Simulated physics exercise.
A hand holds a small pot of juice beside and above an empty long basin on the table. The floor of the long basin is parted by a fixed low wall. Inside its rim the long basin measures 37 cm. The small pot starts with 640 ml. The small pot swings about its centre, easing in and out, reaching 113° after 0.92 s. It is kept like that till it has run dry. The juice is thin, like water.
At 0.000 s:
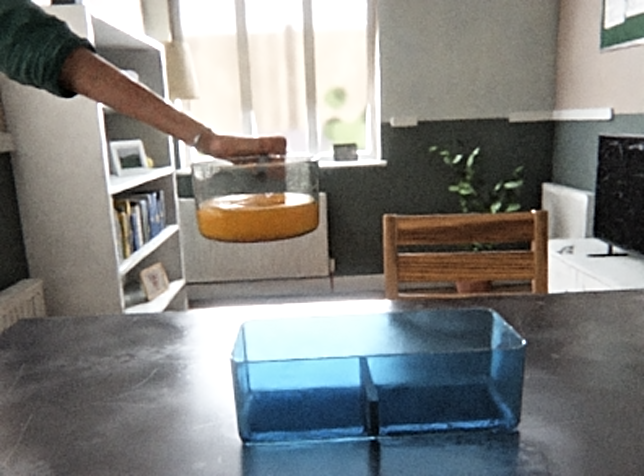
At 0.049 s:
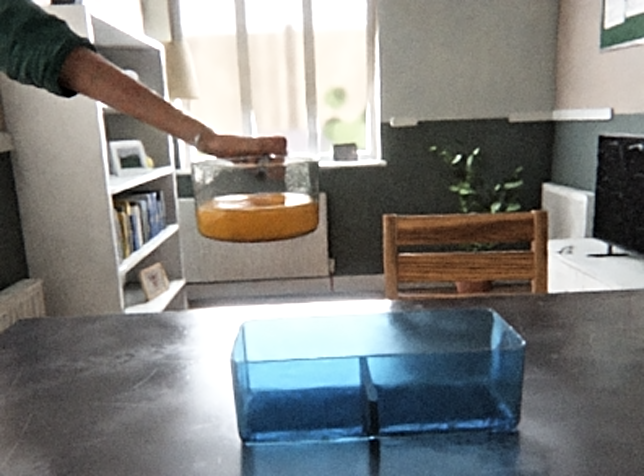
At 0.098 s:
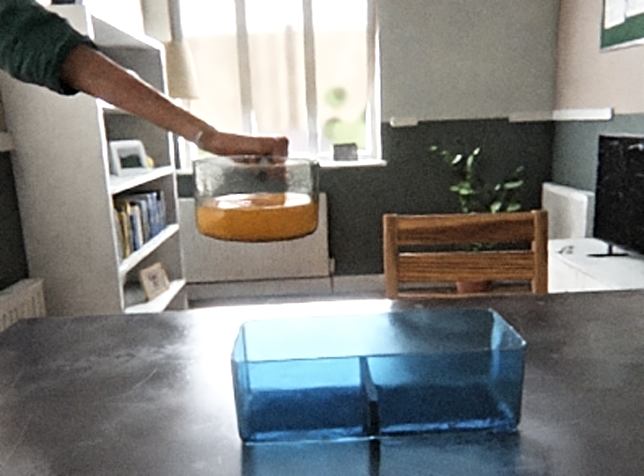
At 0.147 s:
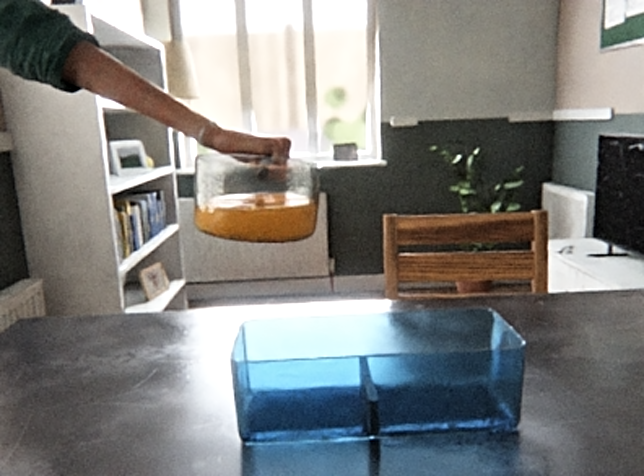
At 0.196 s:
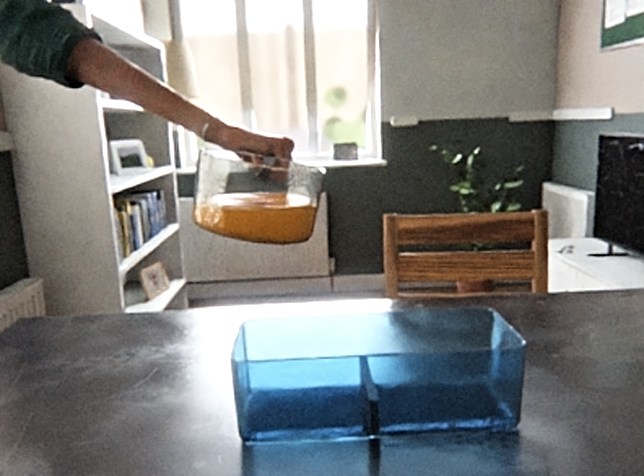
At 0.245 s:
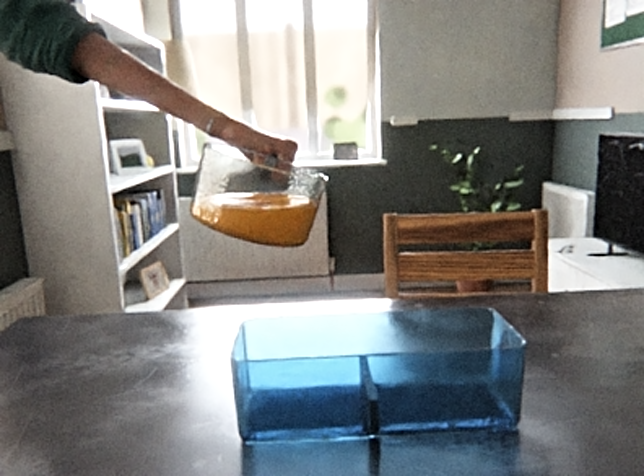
In a living room, a hand holds a clear container of orange liquid above and to the left of a divided blue basin on a dark table, then gradually tilts the container slightly down toward the right.
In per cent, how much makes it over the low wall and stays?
The far part has some 34 per cent.
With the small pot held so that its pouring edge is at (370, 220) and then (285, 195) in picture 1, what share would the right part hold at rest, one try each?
In turn about 80 and 5 per cent.
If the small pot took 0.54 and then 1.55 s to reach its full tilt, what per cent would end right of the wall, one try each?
In turn about 20 and 45 per cent.
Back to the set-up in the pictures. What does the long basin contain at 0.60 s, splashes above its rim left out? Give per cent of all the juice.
Some 1 per cent.
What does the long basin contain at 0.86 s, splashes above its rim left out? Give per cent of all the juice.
About 68 per cent.
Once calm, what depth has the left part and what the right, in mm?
Some 18 mm on the left and 8 mm on the right.
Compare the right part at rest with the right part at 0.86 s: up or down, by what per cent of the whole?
It goes up by about 1.
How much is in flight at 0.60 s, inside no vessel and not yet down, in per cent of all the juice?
About 38 per cent.
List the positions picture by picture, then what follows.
In the first frame, tilt 0°; pouring edge (318, 160); surface from (200, 204) to (317, 199); the long basin's rim runs from (236, 341) to (509, 327); the wall's top is at (368, 377).
In the second frame, tilt 1°; pouring edge (318, 161); surface from (199, 204) to (316, 199).
In the third frame, tilt 3°; pouring edge (320, 163); surface from (199, 204) to (316, 199).
In the fourth frame, tilt 7°; pouring edge (322, 167); surface from (199, 203) to (316, 200).
In the fifth frame, tilt 12°; pouring edge (324, 173); surface from (198, 201) to (316, 200).
In the sixth frame, tilt 19°; pouring edge (326, 180); surface from (195, 200) to (316, 200).
After 0.60 s the tilt is 82° and 61 per cent is still to pour, 1 is left of the wall and 0 right of it.
After 0.86 s the tilt is 112° and 12 per cent is still to pour, 36 is left of the wall and 33 right of it.
After 1.13 s the tilt is 113° and 0 per cent is still to pour, 62 is left of the wall and 33 right of it.
After 1.42 s the tilt is 113° and 0 per cent is still to pour, 63 is left of the wall and 34 right of it.
In the end 63 per cent lies left of the wall, 34 right of it and 2 outside.
